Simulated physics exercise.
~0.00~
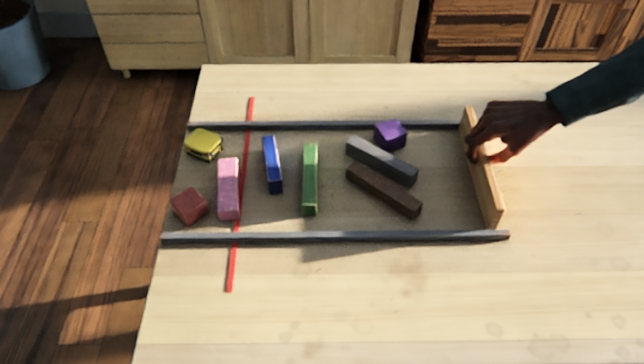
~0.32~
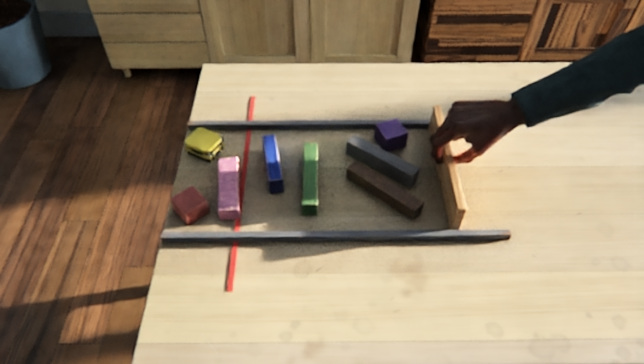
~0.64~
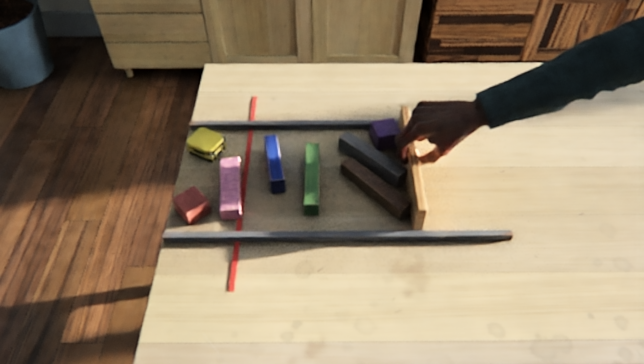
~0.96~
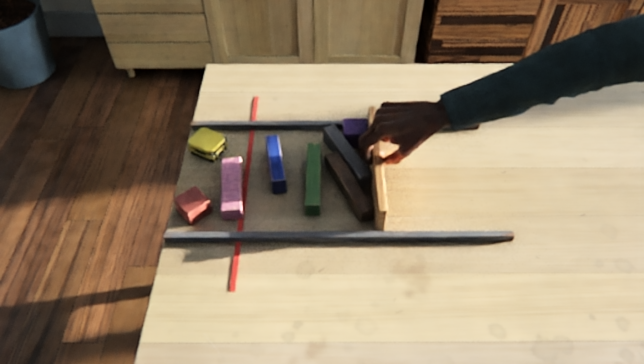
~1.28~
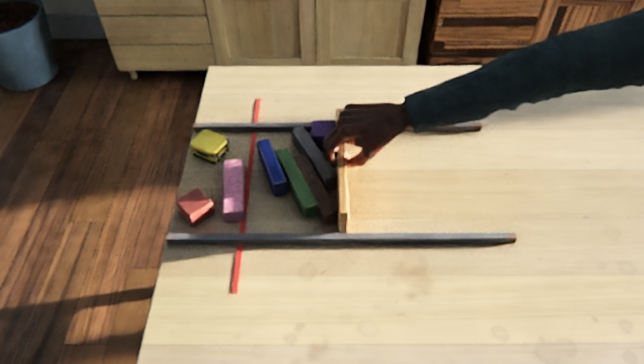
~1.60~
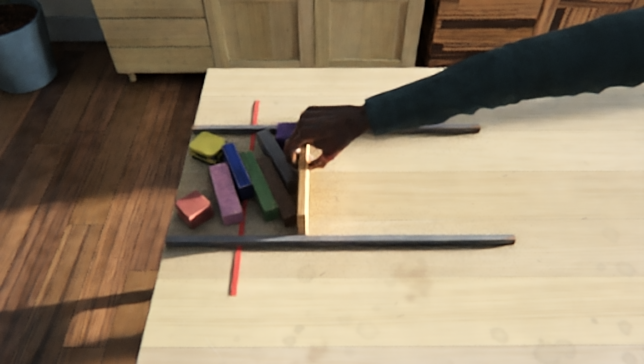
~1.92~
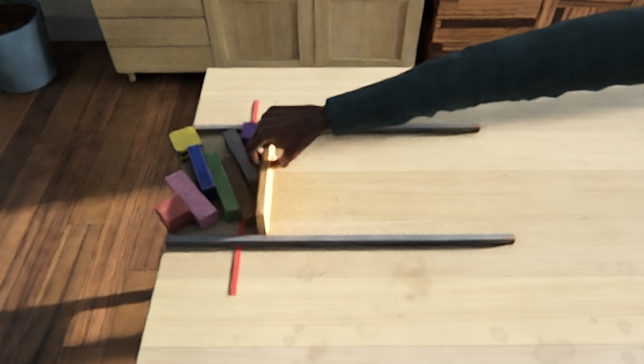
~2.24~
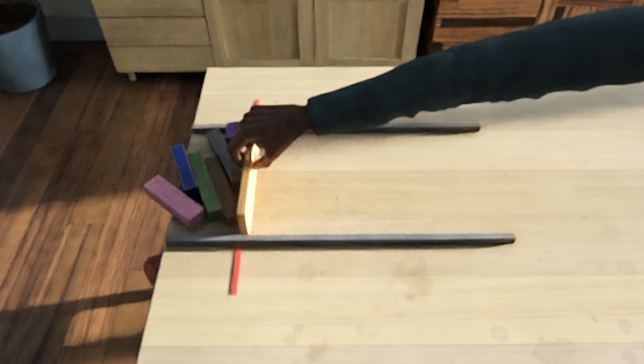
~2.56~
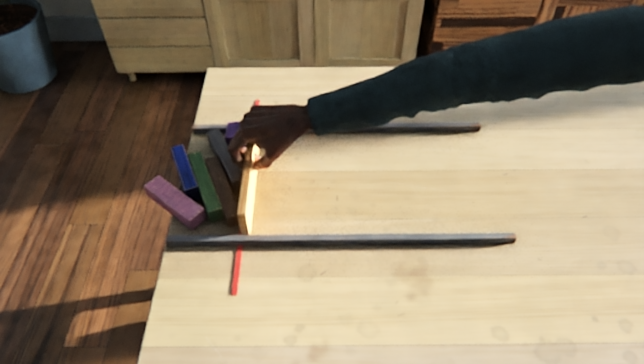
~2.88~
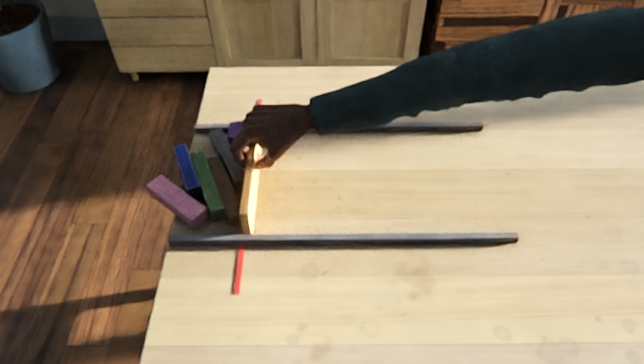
A hand slides an upright wooden board left between two dark rails, gathering colourful blocks and bars and pushing them past a red tape line; the red block and yellow piece go over the table's left edge, and the board stops with the rest bunched there.
